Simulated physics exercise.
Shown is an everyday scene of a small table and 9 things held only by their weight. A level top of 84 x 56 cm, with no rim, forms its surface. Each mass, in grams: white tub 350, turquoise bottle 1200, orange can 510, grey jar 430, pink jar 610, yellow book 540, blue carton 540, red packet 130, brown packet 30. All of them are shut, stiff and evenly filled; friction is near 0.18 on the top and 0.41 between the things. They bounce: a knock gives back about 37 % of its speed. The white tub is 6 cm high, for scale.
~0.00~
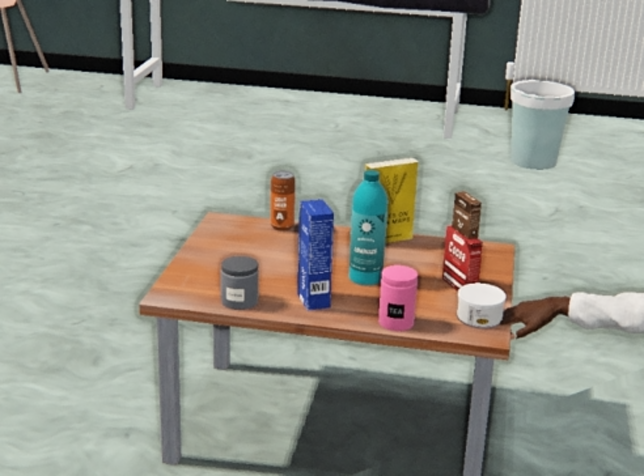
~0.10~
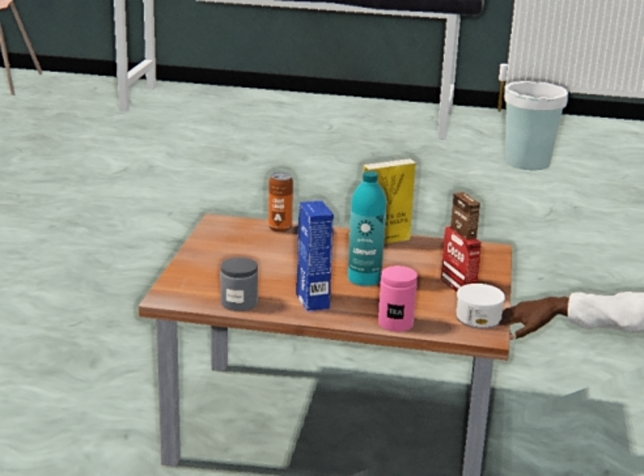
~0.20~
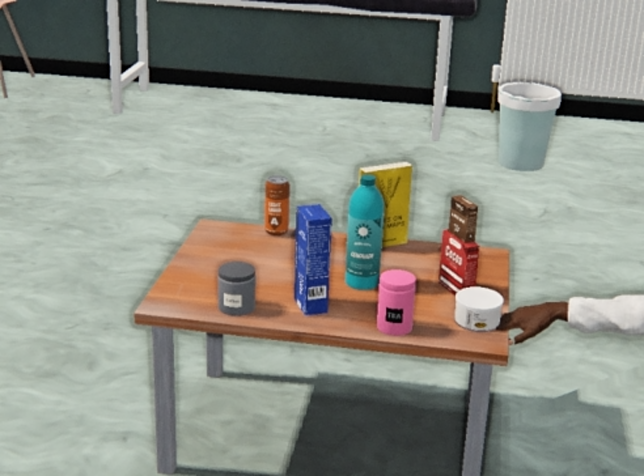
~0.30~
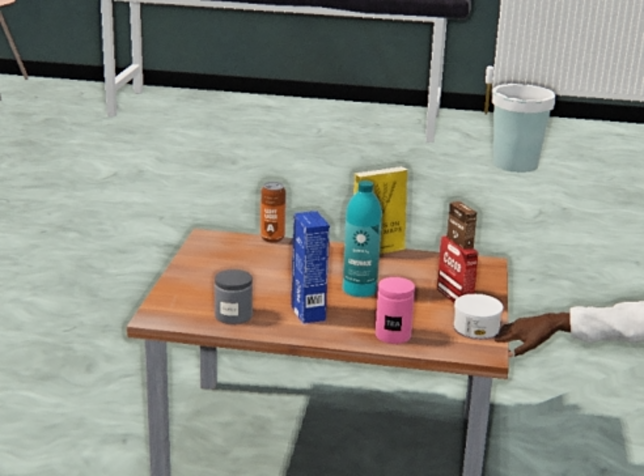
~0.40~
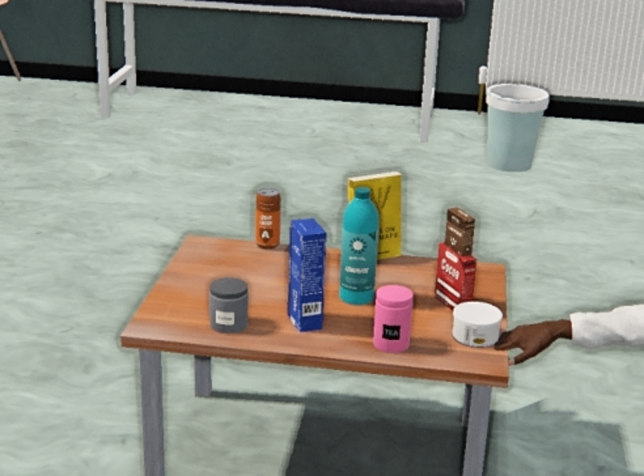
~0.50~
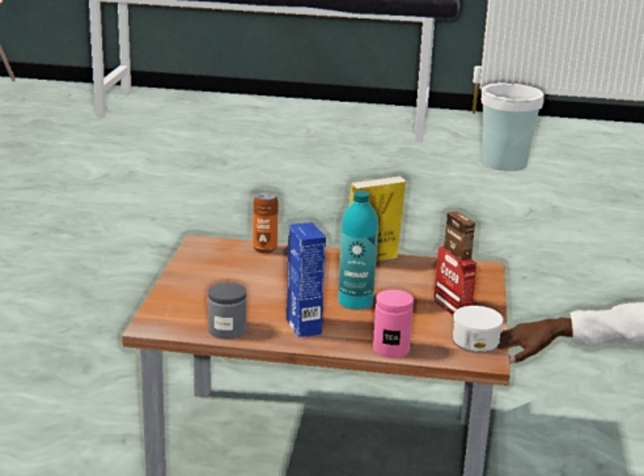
A wooden table crowded with bottles, jars and boxes slid a short way across the floor, its items riding along and shifting slightly, while a hand stayed beside the white tub at the right edge.
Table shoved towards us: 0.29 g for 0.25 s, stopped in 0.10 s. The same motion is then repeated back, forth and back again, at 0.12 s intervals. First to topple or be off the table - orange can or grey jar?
Of the two named, the second goes first.
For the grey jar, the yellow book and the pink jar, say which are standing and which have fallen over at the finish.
Well, the grey jar tumbles down, the yellow book tumbles down, and the pink jar tumbles down.
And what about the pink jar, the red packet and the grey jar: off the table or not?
Pink jar: Goes out of bounds; red packet: Stays in bounds; grey jar: Goes out of bounds.
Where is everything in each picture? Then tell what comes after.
Orange can (283, 201); grey jar (240, 283), in the first picture.
Pink jar (398, 298); yellow book (387, 203), in the second picture.
Table along by 3 cm; yellow book (384, 206); blue carton (312, 260), in the third picture.
Table along by 8 cm; yellow book (380, 212) 4° off upright; brown packet (462, 225) moved 3 cm, in the fourth picture.
Table along by 12 cm; yellow book (375, 218) 7° off upright; turquoise bottle (360, 245) moved 3 cm, in the fifth picture.
Table along by 12 cm; orange can (266, 223); grey jar (227, 310), in the sixth picture.
After 0.80 s, table along by 2 cm; grey jar and pink jar now off the table; orange can moved 8 cm near (267, 219); yellow book on its side.
After 1.10 s, table along by 1 cm; orange can moved 4 cm near (270, 213); yellow book on its side; turquoise bottle moved 5 cm.
After 1.40 s, table along by 12 cm; orange can moved 2 cm near (264, 226); yellow book on its side; turquoise bottle moved 3 cm.
After 1.70 s, table along by 5 cm; orange can moved 9 cm near (264, 225); yellow book on its side; turquoise bottle moved 10 cm.
In the end (2.5 s), off the table, grey jar and pink jar; toppled on the table, yellow book; not toppled but over 5 cm from the start, white tub, turquoise bottle, orange can, blue carton, red packet and brown packet. At the end, from the last picture's camera, orange can near (269, 215). Orange can was never lost; grey jar went at 0.78 s.
